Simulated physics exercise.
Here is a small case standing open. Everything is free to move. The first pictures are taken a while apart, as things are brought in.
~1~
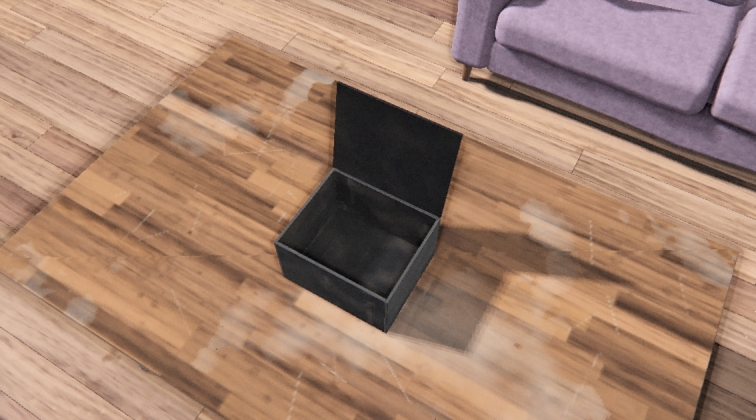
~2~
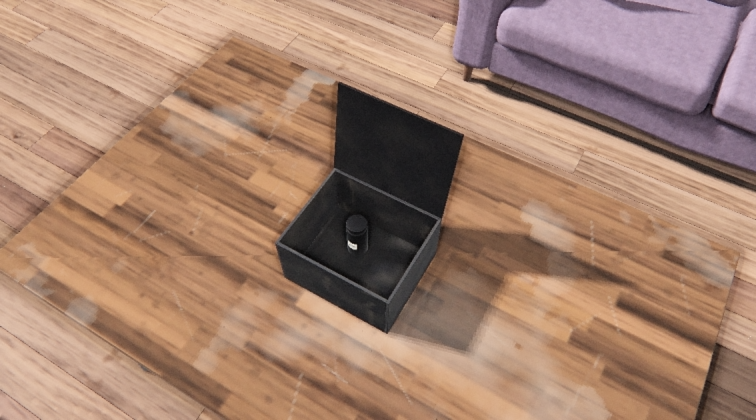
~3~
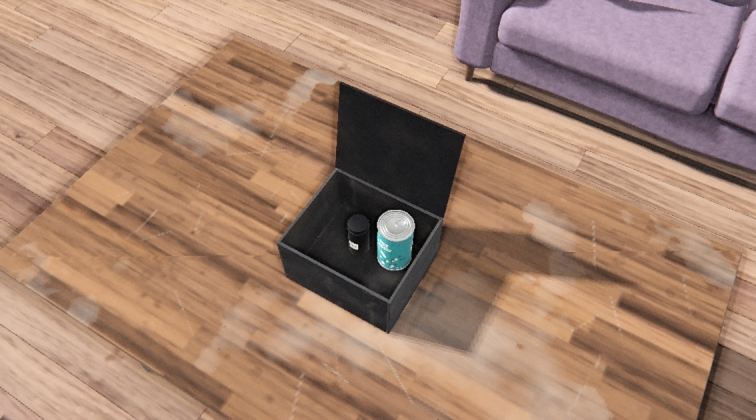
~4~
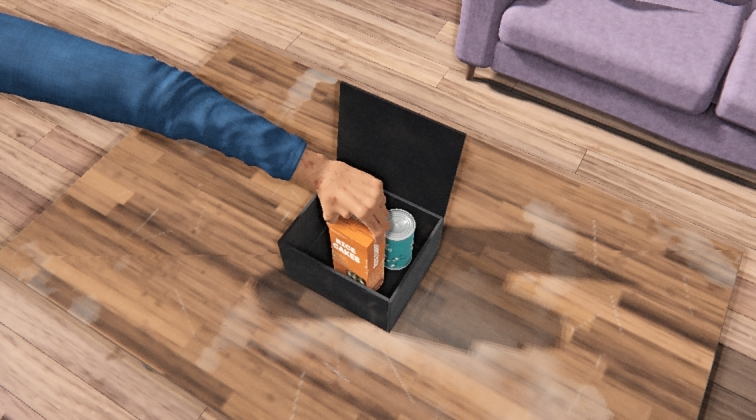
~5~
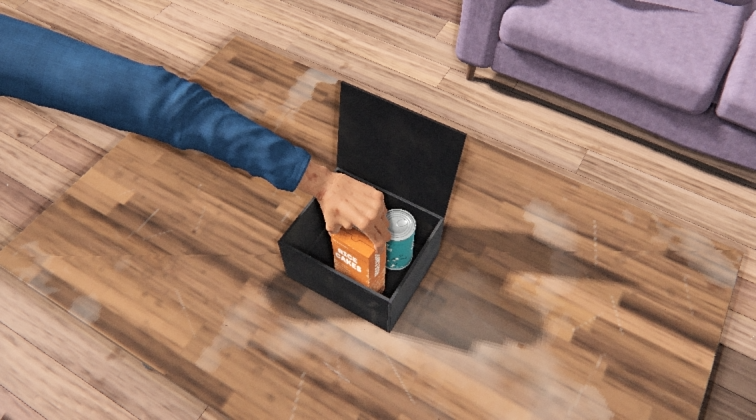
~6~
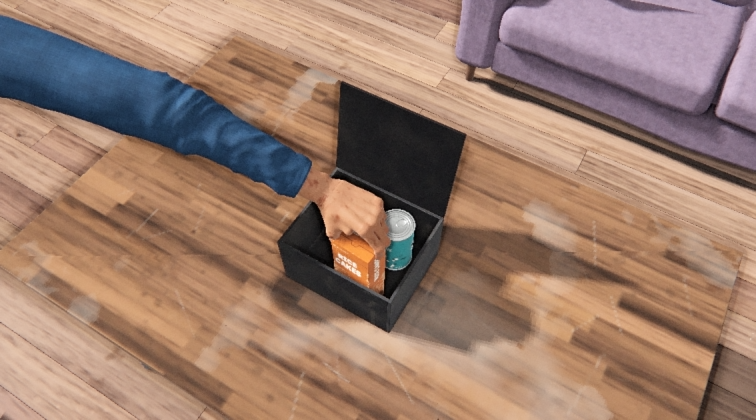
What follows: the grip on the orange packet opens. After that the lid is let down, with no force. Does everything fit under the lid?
Outcome: The lid stays ajar.
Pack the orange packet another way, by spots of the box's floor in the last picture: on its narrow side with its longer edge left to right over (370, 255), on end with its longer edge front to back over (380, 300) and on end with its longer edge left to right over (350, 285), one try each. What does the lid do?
First try: It closes; second try: It is held up; third try: It is held up.
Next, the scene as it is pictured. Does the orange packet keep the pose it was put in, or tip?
The orange packet keeps its pose.
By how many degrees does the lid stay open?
About 30°.
Then, 1.50 s on from there, lid 65° above the rim.
Then, 2.10 s on from there, lid 29° above the rim.
In the end, lid 29° above the rim; all 3 unmoved. At the end, from the last picture's camera, orange packet near (361, 267).
